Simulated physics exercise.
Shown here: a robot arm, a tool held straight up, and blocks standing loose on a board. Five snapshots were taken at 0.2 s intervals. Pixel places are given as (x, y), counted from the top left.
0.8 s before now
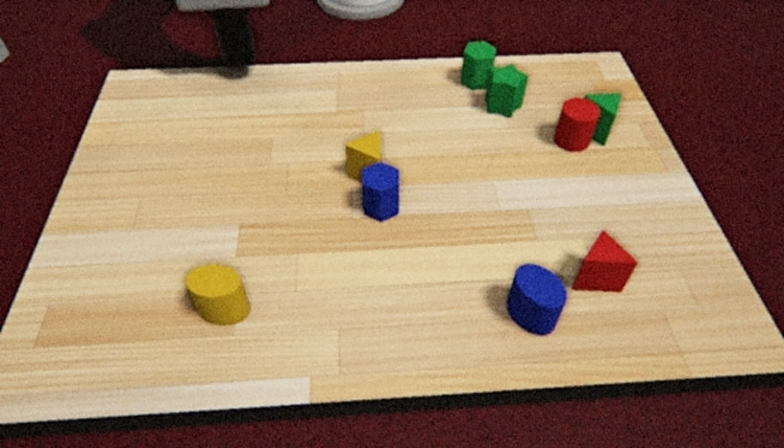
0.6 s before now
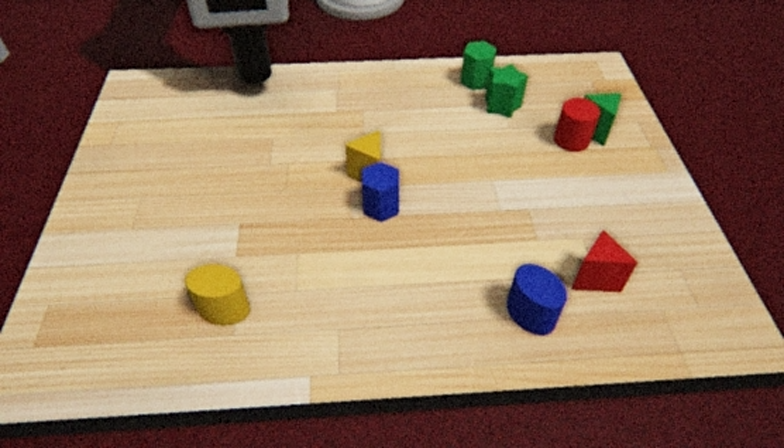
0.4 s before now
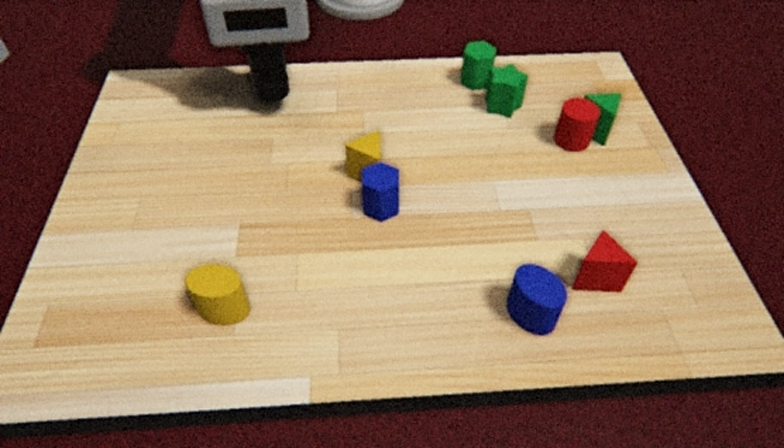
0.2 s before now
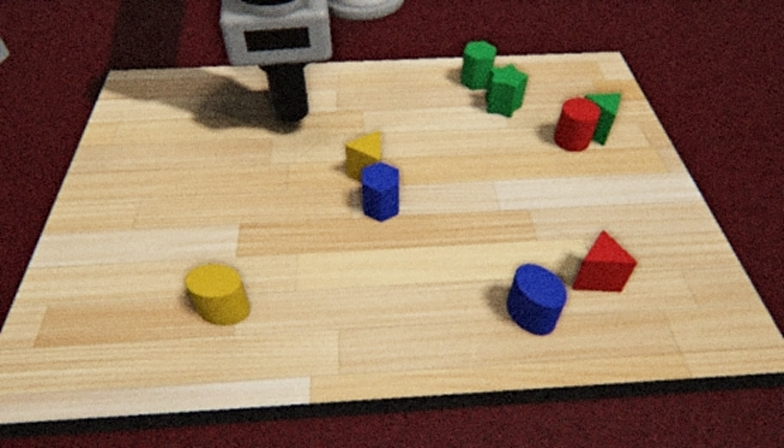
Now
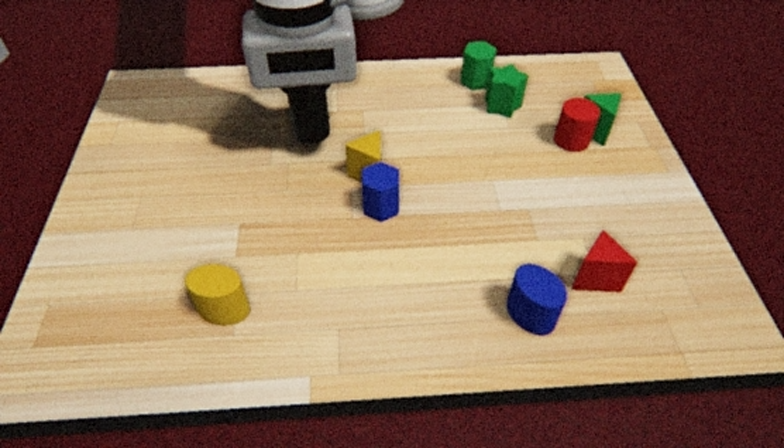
On a pale wooden board over a dark red surface, yellow, blue, green and red blocks stand scattered while a robot arm holds a dark upright tool at the far left edge. The arm moves the tool rightward and nearer, close to the yellow triangular block, and the blocks stay still.
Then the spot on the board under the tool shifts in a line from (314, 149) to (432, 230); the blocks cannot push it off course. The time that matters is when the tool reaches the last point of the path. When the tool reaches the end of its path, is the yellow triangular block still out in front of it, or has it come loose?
I'd say the yellow triangular block has slipped off and sits beside or behind the tool.
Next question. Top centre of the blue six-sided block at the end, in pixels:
Close to (423, 229).
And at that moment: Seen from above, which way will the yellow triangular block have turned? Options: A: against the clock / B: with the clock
(A)
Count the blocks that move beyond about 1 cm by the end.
I foresee two blocks being moved.
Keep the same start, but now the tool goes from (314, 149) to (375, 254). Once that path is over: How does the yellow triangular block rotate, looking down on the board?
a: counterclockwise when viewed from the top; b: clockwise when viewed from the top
My pick is a.
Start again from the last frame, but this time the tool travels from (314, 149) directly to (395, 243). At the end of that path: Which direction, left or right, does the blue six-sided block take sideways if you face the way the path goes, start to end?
It moves over to the left.
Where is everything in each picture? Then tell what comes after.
In the first picture, tool tip (240, 59); block tops, yellow triangular block (368, 144); blue six-sided block (381, 176).
In the second picture, tool (256, 75); blocks unchanged.
In the third picture, tool (273, 93); blocks unchanged.
In the fourth picture, tool (292, 112); blocks unchanged.
In the fifth picture, tool (312, 133); yellow triangular block (368, 144); blue six-sided block (381, 176).
The first path, step by step. One third of the way, tool (350, 159); yellow triangular block (381, 149), turned 40° anticlockwise.
Two thirds of the way, tool (390, 186); yellow triangular block (422, 160), turned 90° anticlockwise; blue six-sided block (404, 199), turned 40° clockwise.
At the end, tool (433, 215); yellow triangular block (427, 161), turned 100° anticlockwise; blue six-sided block (423, 229), turned 115° clockwise.
